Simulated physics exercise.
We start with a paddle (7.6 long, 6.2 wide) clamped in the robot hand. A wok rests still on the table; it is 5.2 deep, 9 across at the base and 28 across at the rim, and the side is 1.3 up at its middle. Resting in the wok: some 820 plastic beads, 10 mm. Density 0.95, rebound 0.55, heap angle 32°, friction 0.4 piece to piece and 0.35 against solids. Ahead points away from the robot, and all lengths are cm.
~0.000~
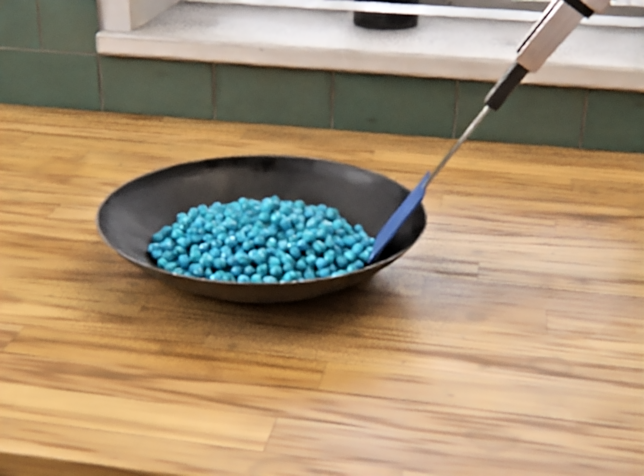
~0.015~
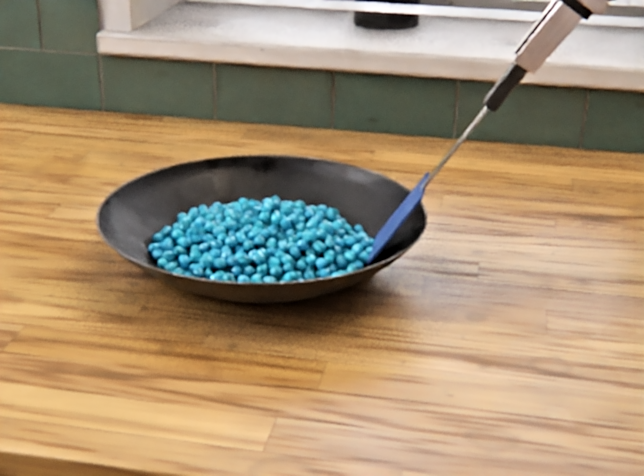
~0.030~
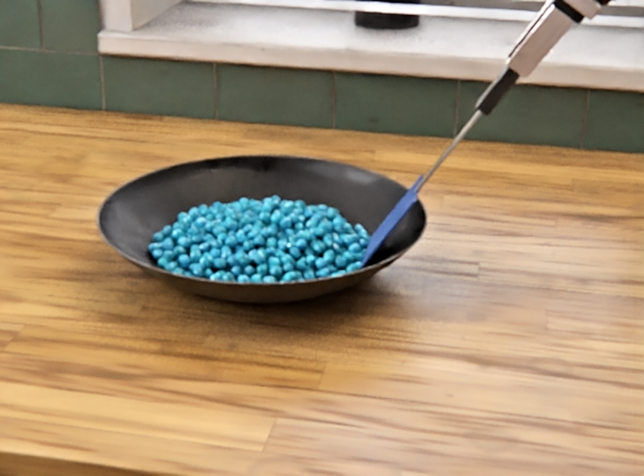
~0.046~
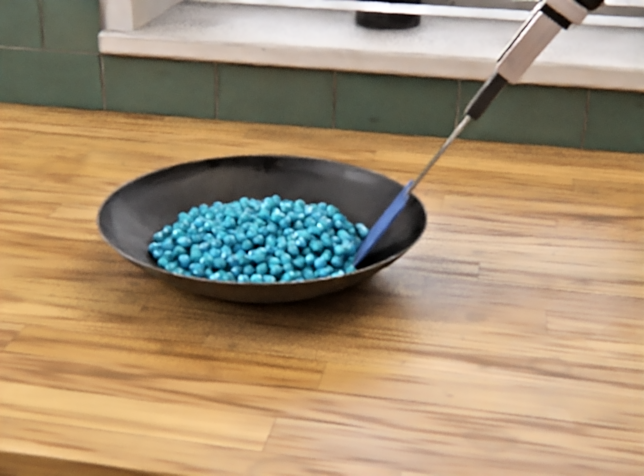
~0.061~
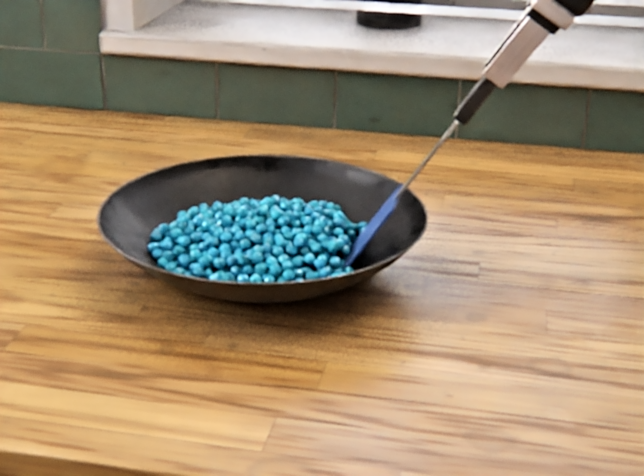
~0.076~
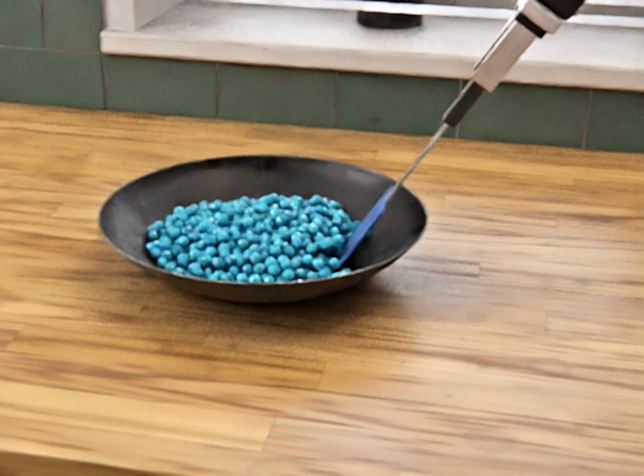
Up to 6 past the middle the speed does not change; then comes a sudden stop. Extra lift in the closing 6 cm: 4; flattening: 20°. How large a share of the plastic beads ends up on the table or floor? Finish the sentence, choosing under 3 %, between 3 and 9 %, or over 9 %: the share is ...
The share is under 3 %.
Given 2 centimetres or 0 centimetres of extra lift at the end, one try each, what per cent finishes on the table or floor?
I'd put it near 0 in a hundred, then near 0 in a hundred.
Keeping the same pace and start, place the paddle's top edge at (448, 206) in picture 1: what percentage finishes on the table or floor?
Around 0 percent ends up on the table or floor.
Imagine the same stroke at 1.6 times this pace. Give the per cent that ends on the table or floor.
About 5 per cent.
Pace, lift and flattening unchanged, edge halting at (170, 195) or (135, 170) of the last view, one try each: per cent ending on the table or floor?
About 10 and 15 per cent.
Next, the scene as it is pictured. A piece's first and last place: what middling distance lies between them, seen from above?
It comes out at about 3 cm.
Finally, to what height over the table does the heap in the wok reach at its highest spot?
About 6.0 cm above the table.
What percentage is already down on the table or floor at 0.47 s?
Roughly 0 per cent.
By 0.15 s, sloping 57°, highest piece 5 above the table; 819 in the wok.
By 0.23 s, sloping 48°, highest piece 6 above the table; 819 in the wok.
By 0.47 s, sloping 37°, highest piece 7 above the table; 818 in the wok, 1 on the table or floor.
By 1.52 s, sloping 37°, highest piece 6 above the table; 818 in the wok, 1 on the table or floor.
Final count, 818 in the wok, 1 on the table or floor. That is 0 % on the table or floor.
